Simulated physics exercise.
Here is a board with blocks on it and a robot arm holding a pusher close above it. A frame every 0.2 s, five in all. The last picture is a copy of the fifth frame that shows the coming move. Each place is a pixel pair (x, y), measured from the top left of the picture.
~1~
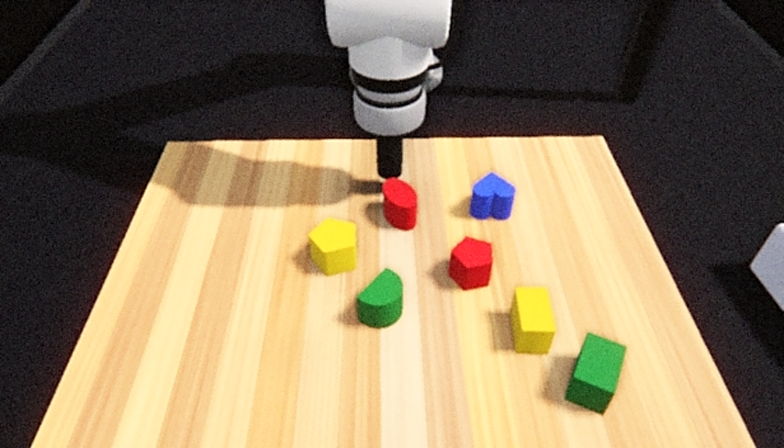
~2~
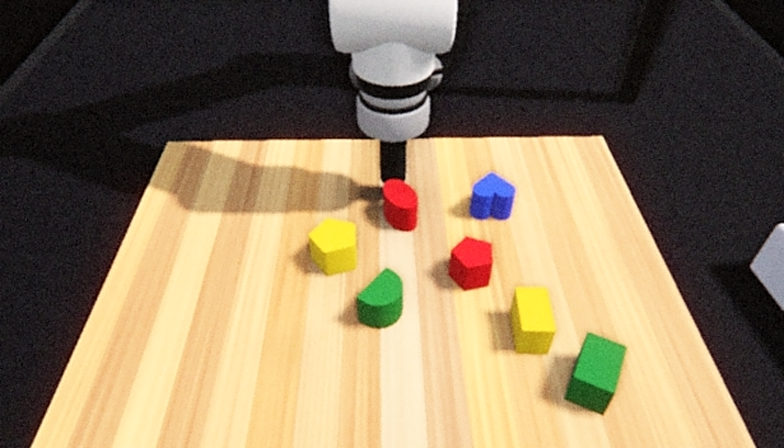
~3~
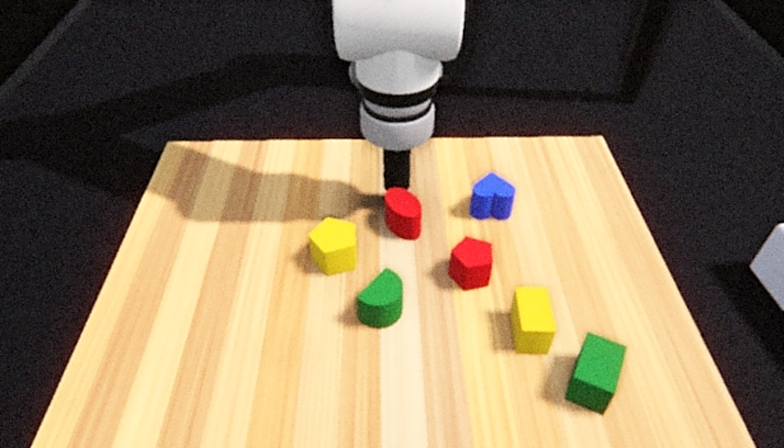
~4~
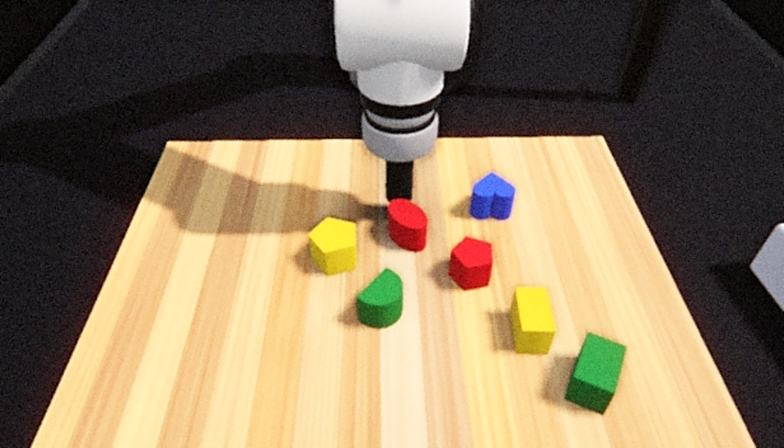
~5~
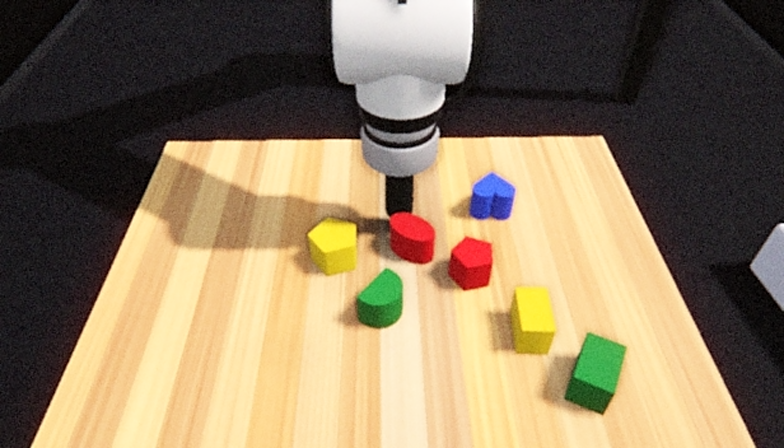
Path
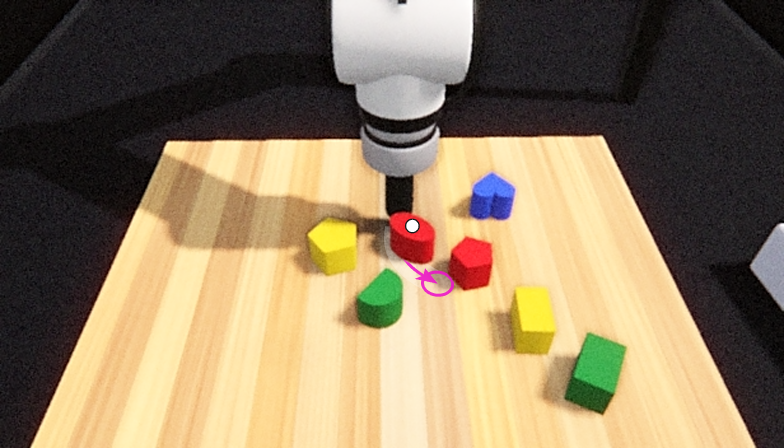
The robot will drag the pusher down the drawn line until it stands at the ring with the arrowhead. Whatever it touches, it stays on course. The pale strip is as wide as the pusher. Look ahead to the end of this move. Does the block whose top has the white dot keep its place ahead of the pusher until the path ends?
My answer is yes.
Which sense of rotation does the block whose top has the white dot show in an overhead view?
Counter-clockwise, from overhead.
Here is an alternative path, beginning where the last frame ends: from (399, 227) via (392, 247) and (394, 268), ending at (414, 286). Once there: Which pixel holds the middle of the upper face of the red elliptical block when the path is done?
My best guess is (448, 259).
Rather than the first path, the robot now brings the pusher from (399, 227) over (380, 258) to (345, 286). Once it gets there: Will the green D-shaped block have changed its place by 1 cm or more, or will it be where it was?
The answer is that it remains undisturbed.
The line goes from (399, 227) via (400, 248) and (413, 268), ending at (438, 283); the dot is on the red elliptical block.
What follows on the original path. One third of the way, pusher (400, 233); red elliptical block (419, 243), turned 40° anticlockwise.
Two thirds of the way, pusher (414, 253); red elliptical block (434, 264), turned 85° anticlockwise; red five-sided block (477, 252).
At the end, pusher (439, 268); green D-shaped block unmoved; red elliptical block (454, 283), turned 80° anticlockwise; red five-sided block (478, 253).
